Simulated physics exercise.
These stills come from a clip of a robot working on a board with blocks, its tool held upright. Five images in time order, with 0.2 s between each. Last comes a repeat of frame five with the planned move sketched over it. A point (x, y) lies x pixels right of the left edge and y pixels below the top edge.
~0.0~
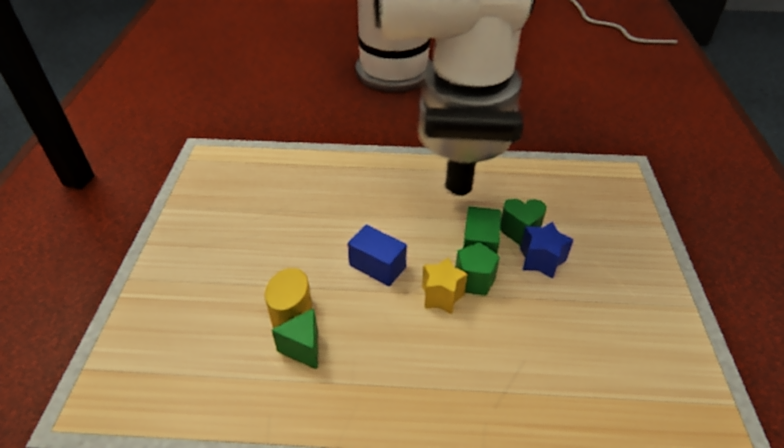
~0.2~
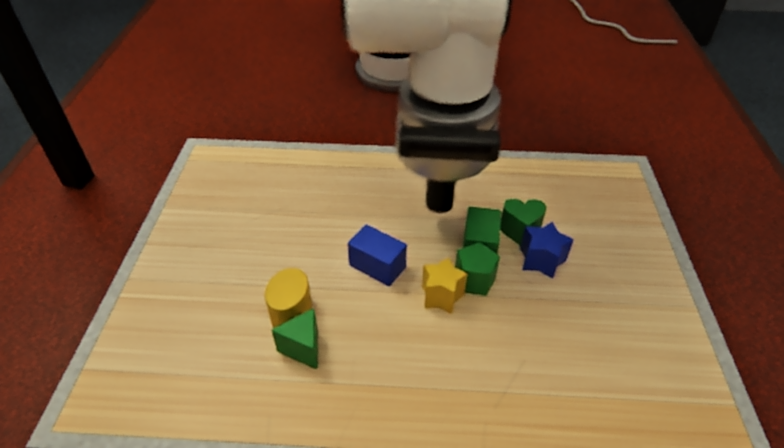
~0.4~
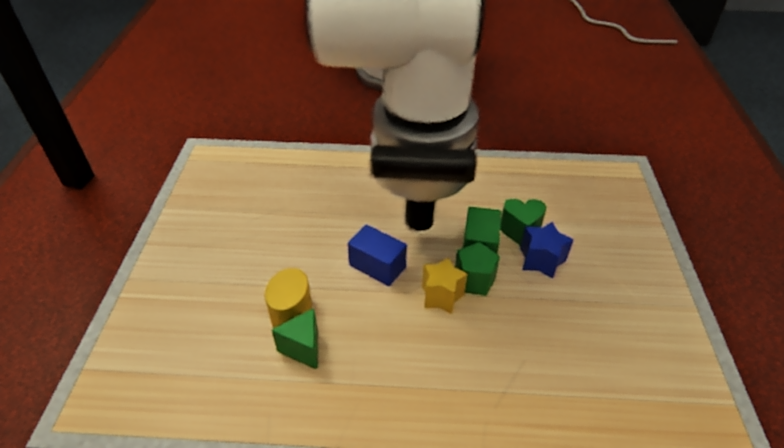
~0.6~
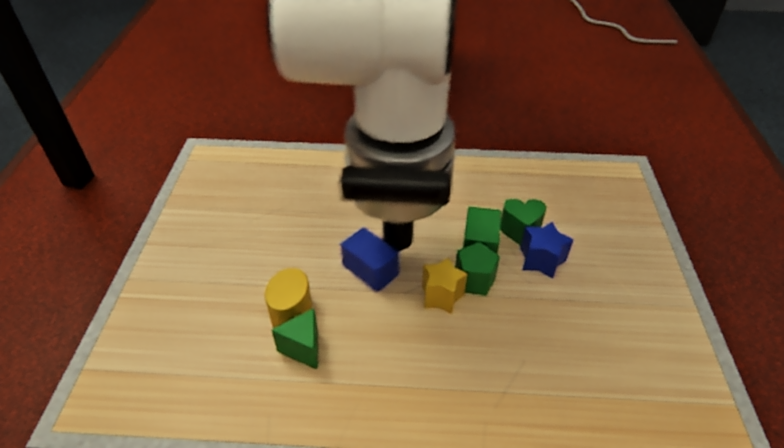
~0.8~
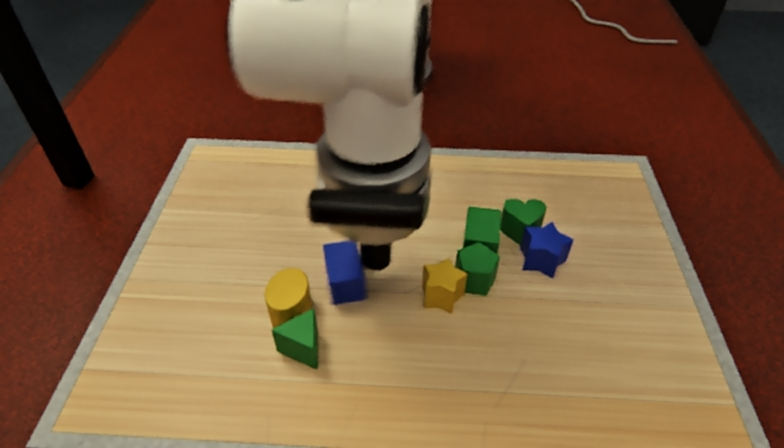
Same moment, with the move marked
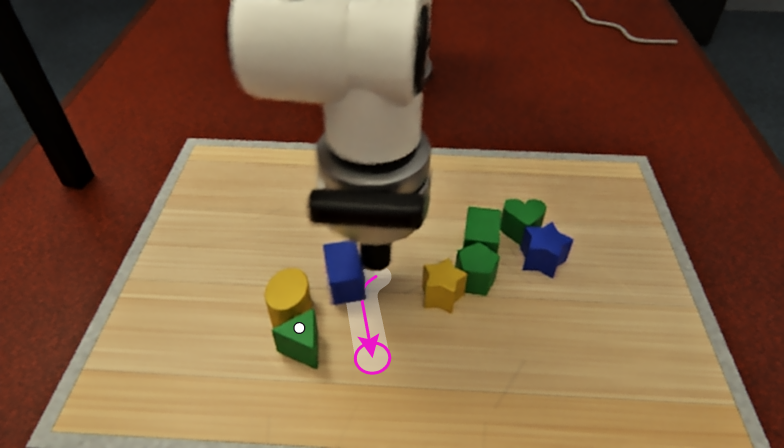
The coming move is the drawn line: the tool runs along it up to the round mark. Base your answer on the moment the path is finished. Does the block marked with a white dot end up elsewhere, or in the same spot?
If the tool follows that path, the block marked with a white dot stays in its place.
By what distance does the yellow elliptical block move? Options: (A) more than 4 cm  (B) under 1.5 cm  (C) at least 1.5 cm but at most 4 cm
Choice B: Under 1.5 cm.
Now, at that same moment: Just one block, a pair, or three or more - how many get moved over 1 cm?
The answer will be one.
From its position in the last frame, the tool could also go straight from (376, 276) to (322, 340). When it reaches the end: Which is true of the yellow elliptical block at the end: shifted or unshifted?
It's moved.
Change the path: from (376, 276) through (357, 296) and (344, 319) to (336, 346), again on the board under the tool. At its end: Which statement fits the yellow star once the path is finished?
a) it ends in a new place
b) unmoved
b (unmoved)
Drawn move, from (376, 276) through (362, 299) and (367, 327) to (373, 358); the dot is on the green three-sided block.
The first path, step by step. One third of the way, tool (361, 284); blue oblong (327, 267), turned 15° clockwise.
Two thirds of the way, tool (366, 312); blue oblong (327, 267), turned 15° clockwise.
At the end, tool (372, 342); yellow elliptical block still; green three-sided block still; blue oblong (327, 267), turned 15° clockwise.
